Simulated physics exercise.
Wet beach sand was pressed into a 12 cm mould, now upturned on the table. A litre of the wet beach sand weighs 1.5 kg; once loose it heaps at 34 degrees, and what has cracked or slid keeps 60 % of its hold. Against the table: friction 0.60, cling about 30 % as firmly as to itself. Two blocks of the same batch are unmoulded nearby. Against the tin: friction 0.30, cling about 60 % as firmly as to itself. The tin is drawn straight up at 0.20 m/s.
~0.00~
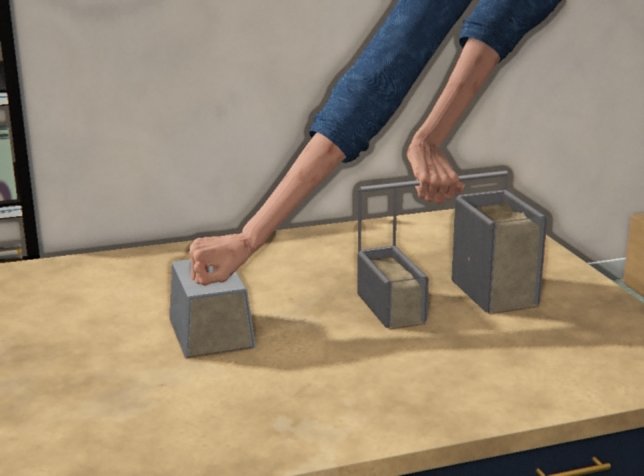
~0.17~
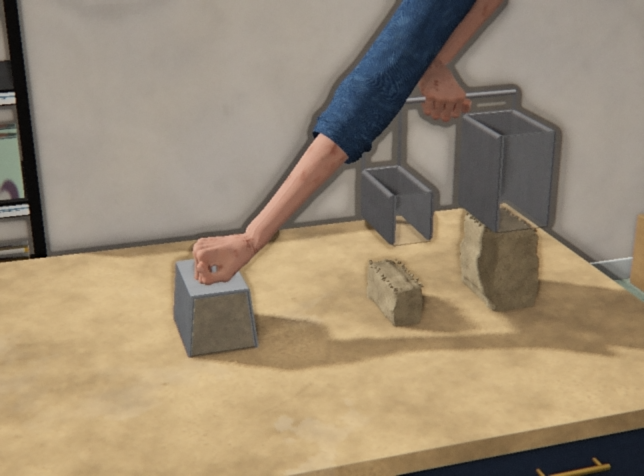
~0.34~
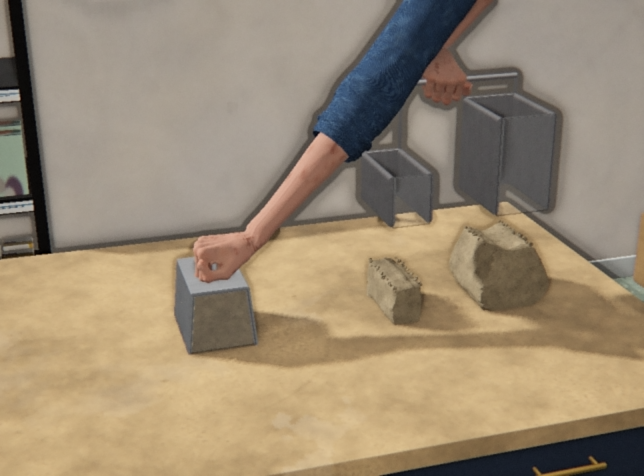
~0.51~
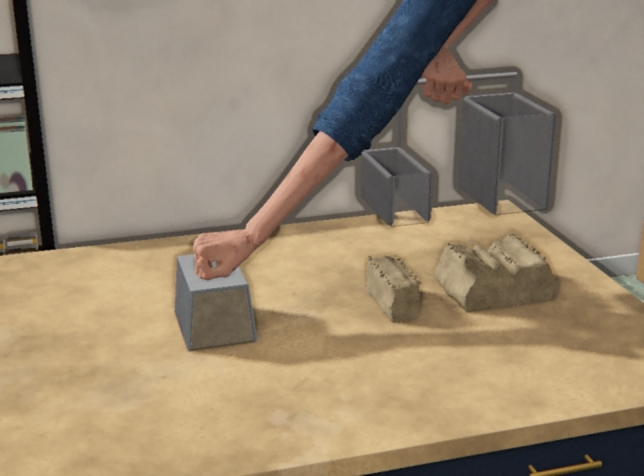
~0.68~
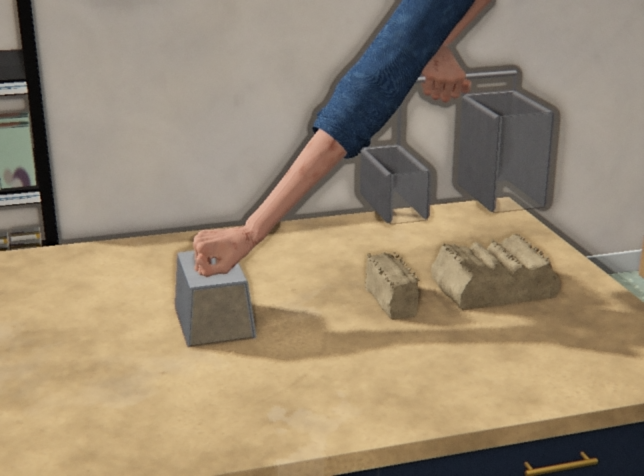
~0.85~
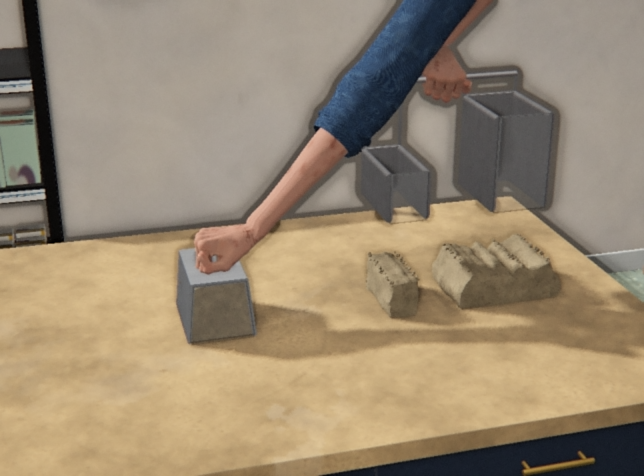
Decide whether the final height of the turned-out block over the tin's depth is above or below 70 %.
The result is above 70 %.
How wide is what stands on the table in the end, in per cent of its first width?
Some 100 %.
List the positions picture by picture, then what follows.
The first picture shows top corner of the tin at (192, 300), not yet moved; top of the wet beach sand at (220, 297); blocks stand 8.3 cm, 18 cm (left to right).
The second picture shows top corner of the tin at (195, 299), not yet moved; top of the wet beach sand at (223, 296); blocks stand 8.3 cm, 17 cm (left to right).
The third picture shows top corner of the tin at (195, 297), not yet moved; top of the wet beach sand at (223, 294); blocks stand 8.3 cm, 13 cm (left to right).
The fourth picture shows top corner of the tin at (194, 294), not yet moved; top of the wet beach sand at (222, 291); blocks stand 8.3 cm, 9.4 cm (left to right).
The fifth picture shows top corner of the tin at (194, 291), not yet moved; top of the wet beach sand at (221, 288); blocks stand 8.3 cm, 8.6 cm (left to right).
The sixth picture shows top corner of the tin at (195, 288), moved 3 mm; top of the wet beach sand at (226, 286); blocks stand 8.3 cm, 8.6 cm (left to right).
After 1.19 s, the tin is up by 6.8 cm.
After 1.60 s, the tin is up by 15 cm; what stands on the table is 99 % of the tin's depth.
After 2.00 s, the tin is up by 23 cm; what stands on the table is 99 % of the tin's depth.
After 2.41 s, the tin is up by 24 cm; what stands on the table is 99 % of the tin's depth.
After 2.51 s, at the end, the tin is up by 24 cm; what stands on the table is 99 % of the tin's depth.
